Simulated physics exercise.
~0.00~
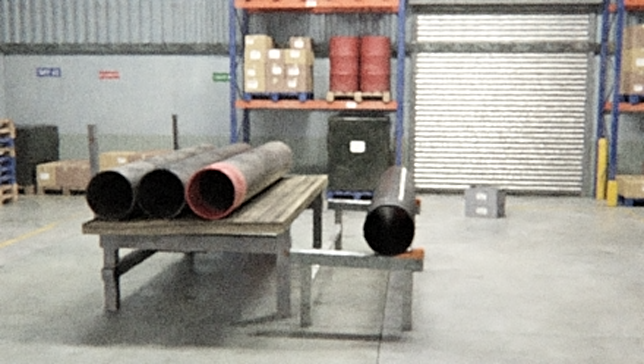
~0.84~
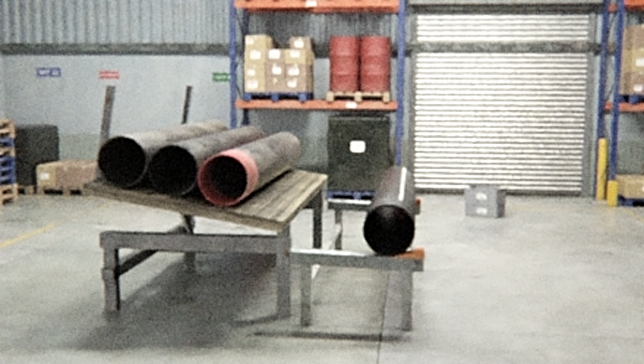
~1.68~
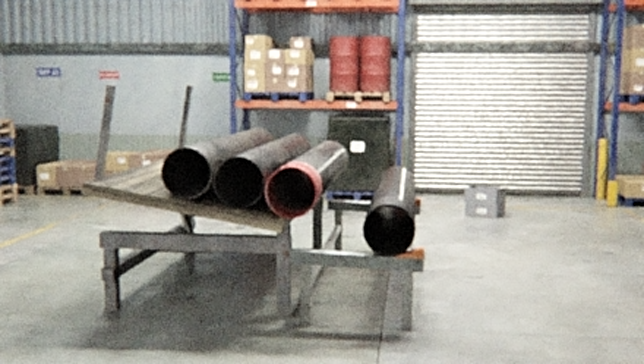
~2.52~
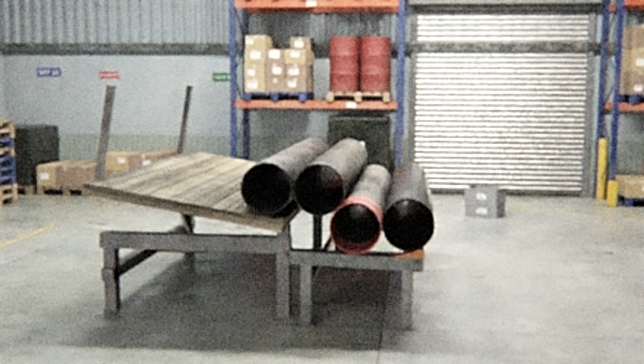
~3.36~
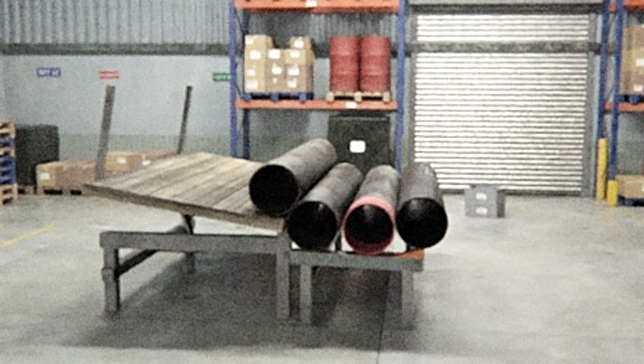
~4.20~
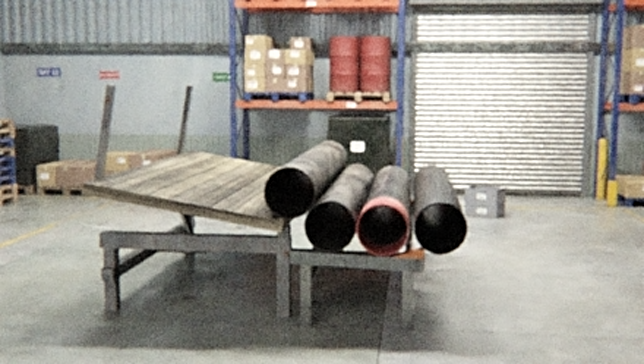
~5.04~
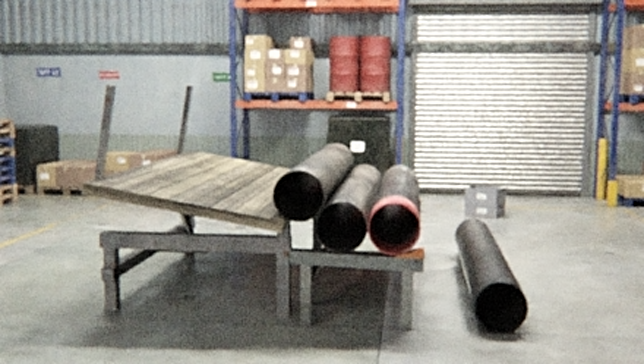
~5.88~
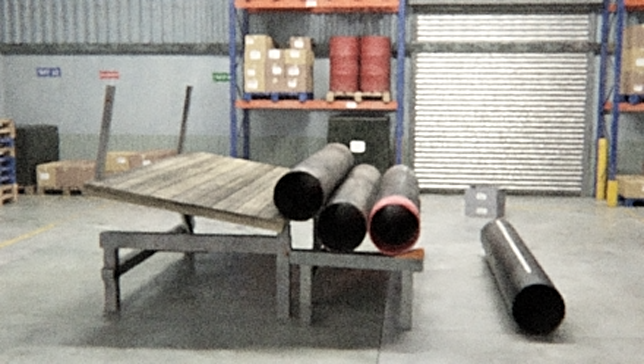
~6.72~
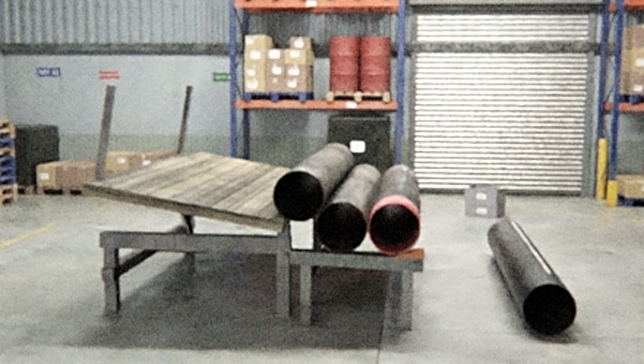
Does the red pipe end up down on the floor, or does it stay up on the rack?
The red pipe stays up on the rack, where it comes to rest.
A wooden deck tips three pipes rightward, and the rack's black pipe drops to the floor.
